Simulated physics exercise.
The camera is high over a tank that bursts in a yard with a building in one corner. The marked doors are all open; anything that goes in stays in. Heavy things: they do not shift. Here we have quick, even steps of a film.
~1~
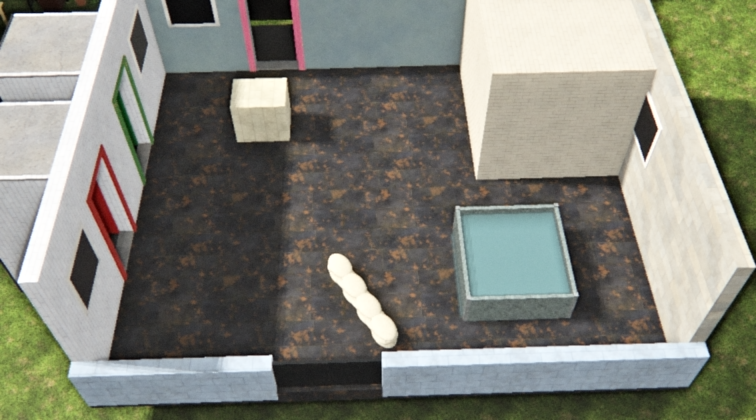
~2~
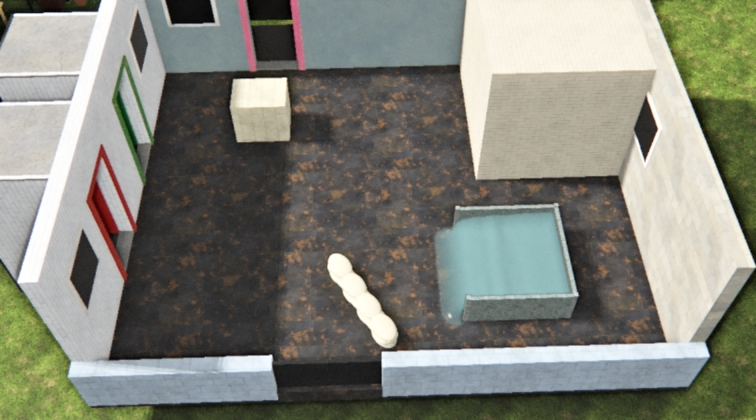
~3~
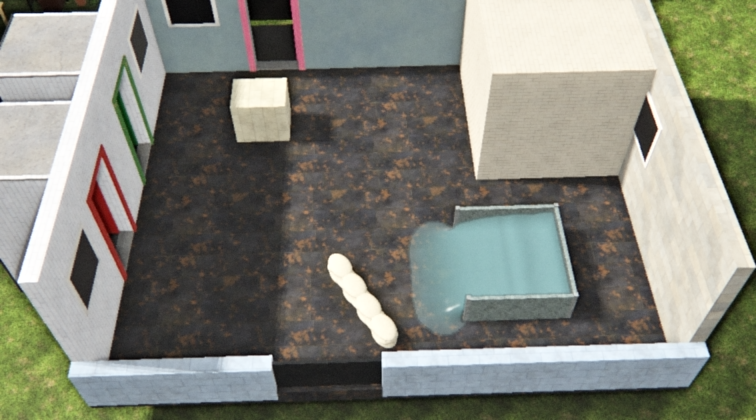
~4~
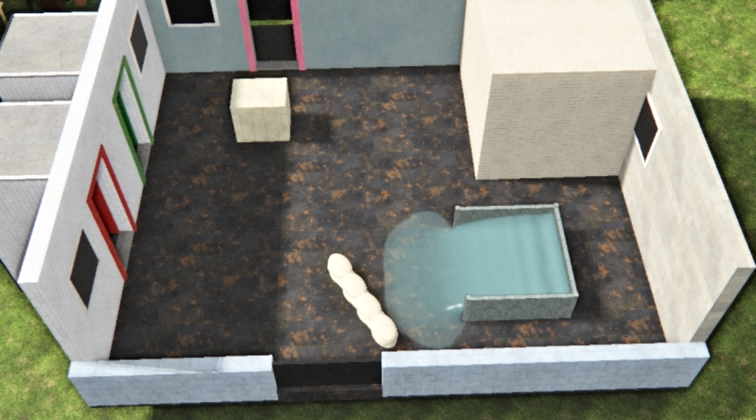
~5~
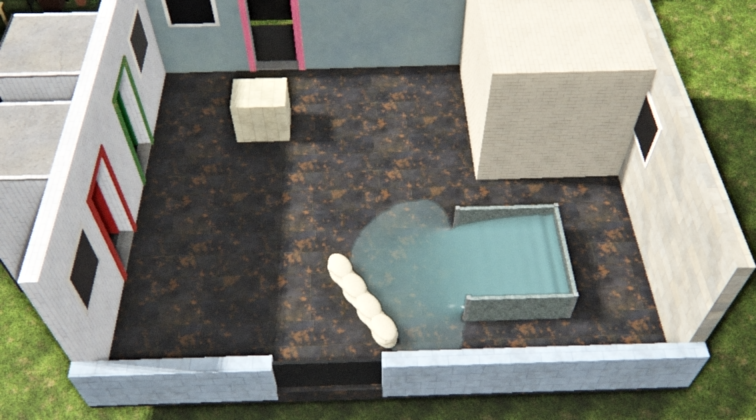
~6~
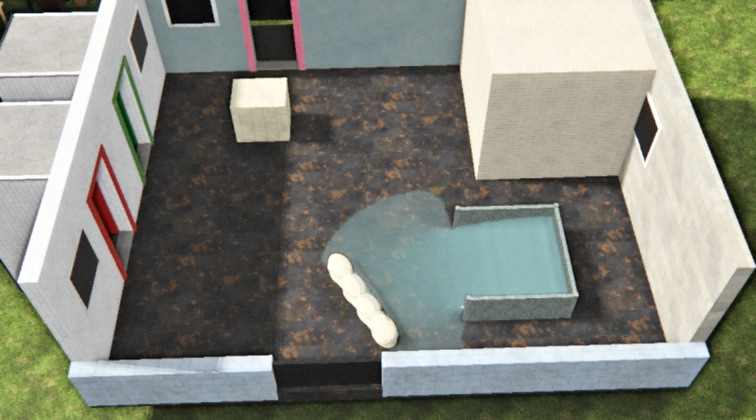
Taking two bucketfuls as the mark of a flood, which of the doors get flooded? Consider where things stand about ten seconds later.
The red door stays below the mark, the green door gets flooded, the pink door gets flooded.
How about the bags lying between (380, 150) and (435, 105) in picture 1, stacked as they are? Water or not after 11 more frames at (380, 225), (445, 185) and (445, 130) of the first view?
Readings in sequence: Wet through / unflooded / unflooded.
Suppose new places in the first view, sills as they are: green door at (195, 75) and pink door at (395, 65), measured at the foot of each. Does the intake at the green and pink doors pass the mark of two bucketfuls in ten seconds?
Green: Exceeds the limit; pink: Falls short.
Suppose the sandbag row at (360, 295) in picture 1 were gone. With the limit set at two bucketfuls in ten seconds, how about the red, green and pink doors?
The red door exceeds the mark, the green door exceeds the mark, and the pink door falls short.
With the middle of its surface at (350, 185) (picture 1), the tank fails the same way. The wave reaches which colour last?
It is the pink door.
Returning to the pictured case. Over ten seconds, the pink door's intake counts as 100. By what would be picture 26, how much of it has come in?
Around 0 in a hundred.
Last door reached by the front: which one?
Answer: The one in pink.
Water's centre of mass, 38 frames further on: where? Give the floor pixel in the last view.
I'd mark it close to (331, 208).
A moment on, water covers 15 % of the floor; the red door not reached, the green door not reached, the pink door not reached.
Next, water covers 30 % of the floor; the red door not reached, the green door not reached, the pink door not reached.
Then, water covers 55 % of the floor; the red door wet at the sill, nothing in, the green door over two buckets in, the pink door wet at the sill, nothing in.
Later, water covers 75 % of the floor; the red door under two buckets in, the green door far over two buckets in, the pink door over two buckets in.
In the end, water covers 85 % of the floor; the red door under two buckets in, the green door far over two buckets in, the pink door over two buckets in.
